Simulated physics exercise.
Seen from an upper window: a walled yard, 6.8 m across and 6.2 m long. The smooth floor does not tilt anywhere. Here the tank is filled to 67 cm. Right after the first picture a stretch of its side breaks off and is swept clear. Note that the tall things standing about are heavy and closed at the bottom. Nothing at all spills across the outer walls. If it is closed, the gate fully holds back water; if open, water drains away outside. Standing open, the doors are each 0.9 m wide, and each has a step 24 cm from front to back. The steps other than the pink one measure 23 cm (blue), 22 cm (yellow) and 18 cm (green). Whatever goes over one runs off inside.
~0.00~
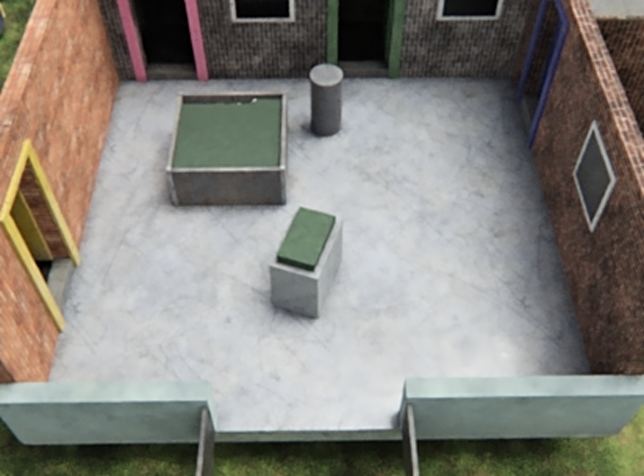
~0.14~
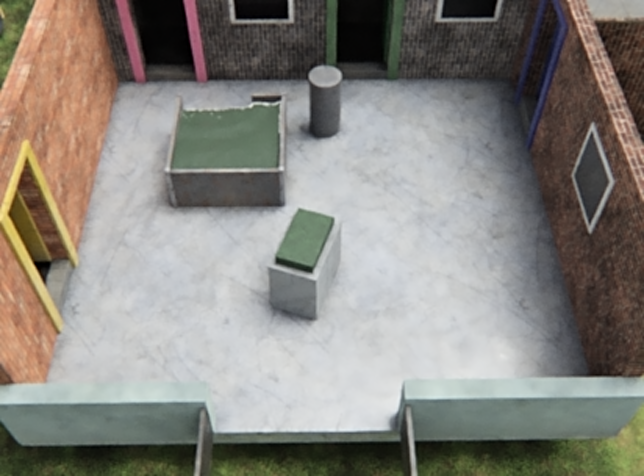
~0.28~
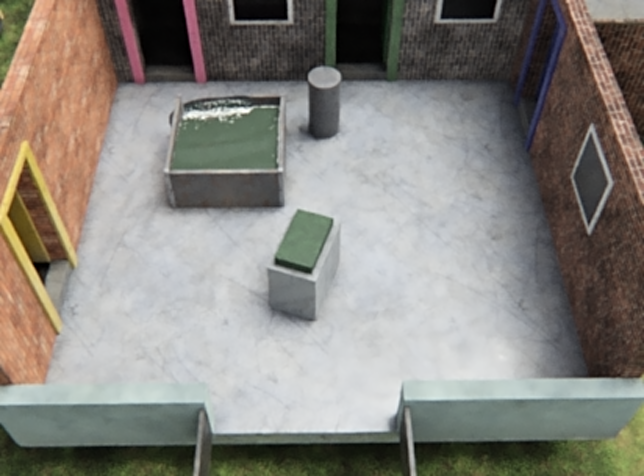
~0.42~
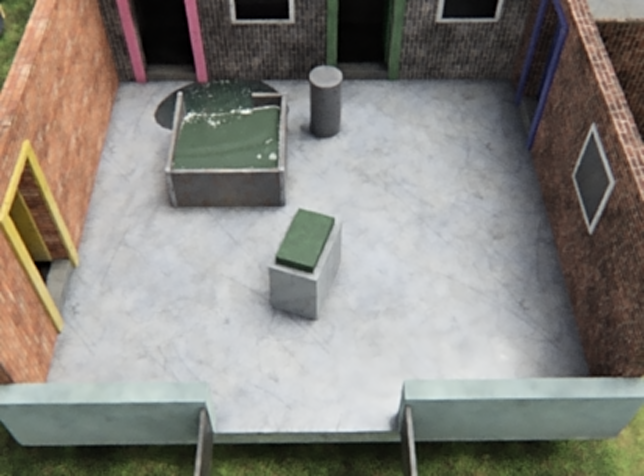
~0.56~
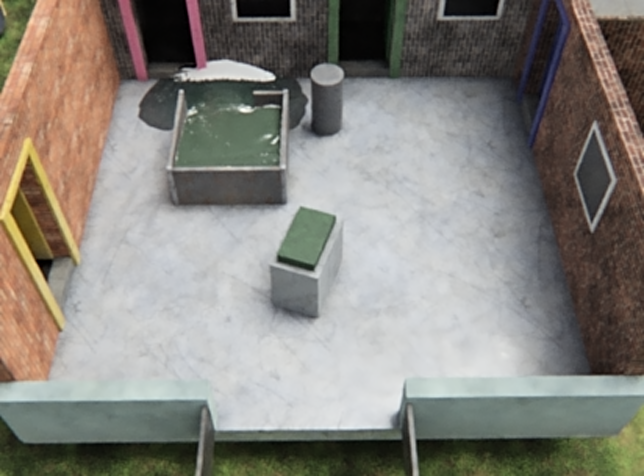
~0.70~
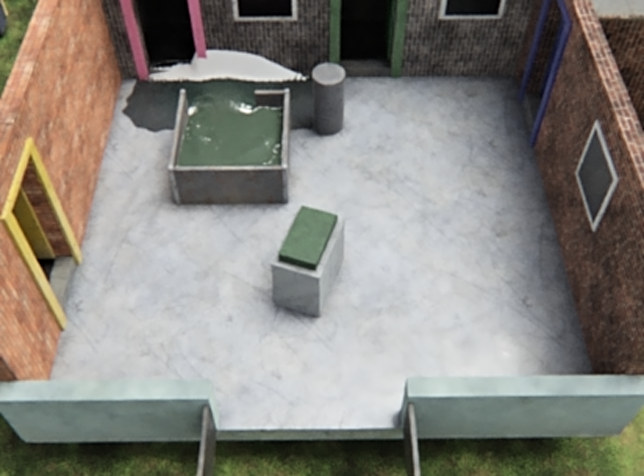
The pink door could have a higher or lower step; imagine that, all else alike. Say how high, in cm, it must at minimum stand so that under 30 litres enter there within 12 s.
It must stand at least about 25 cm high.
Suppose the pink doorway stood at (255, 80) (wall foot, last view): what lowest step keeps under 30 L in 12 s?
It needs roughly 30 cm.
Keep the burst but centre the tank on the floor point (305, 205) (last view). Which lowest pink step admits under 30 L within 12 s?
12.0 cm or thereabouts.
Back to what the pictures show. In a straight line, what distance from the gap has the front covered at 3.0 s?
5.0 metres.
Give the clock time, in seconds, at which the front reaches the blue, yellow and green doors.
Blue 2.4 s, yellow 2.8 s, green 1.1 s.
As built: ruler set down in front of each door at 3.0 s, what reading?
In cm: Blue 15, pink 20, yellow 3, green 5.
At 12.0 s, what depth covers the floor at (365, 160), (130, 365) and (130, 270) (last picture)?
Approx. 2 / 4 / 3 cm.
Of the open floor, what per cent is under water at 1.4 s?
Approximately 10 % of it.
After 1.4 s water covers 10 % of the floor, deepest (50 cm) near (122, 81); 29 cm at the pink door, 31 litres in over its 16 cm step.
After 3.0 s water covers 40 % of the floor, deepest (24 cm) near (133, 81); 20 cm at the pink door, 95 litres in over its 16 cm step.
After 12.0 s water covers 95 % of the floor, deepest (7 cm) near (553, 307); 4 cm at the pink door, 105 litres in over its 16 cm step.
At the pink door as built, the water arrived by 0.6 s and peaked near 29 cm at 1.2 s.
Run again over the same 12 s with other heights there, 43 litres in over 23 cm, 22 litres over 27 cm. The limit of 30 litres is kept from about 25 cm up.
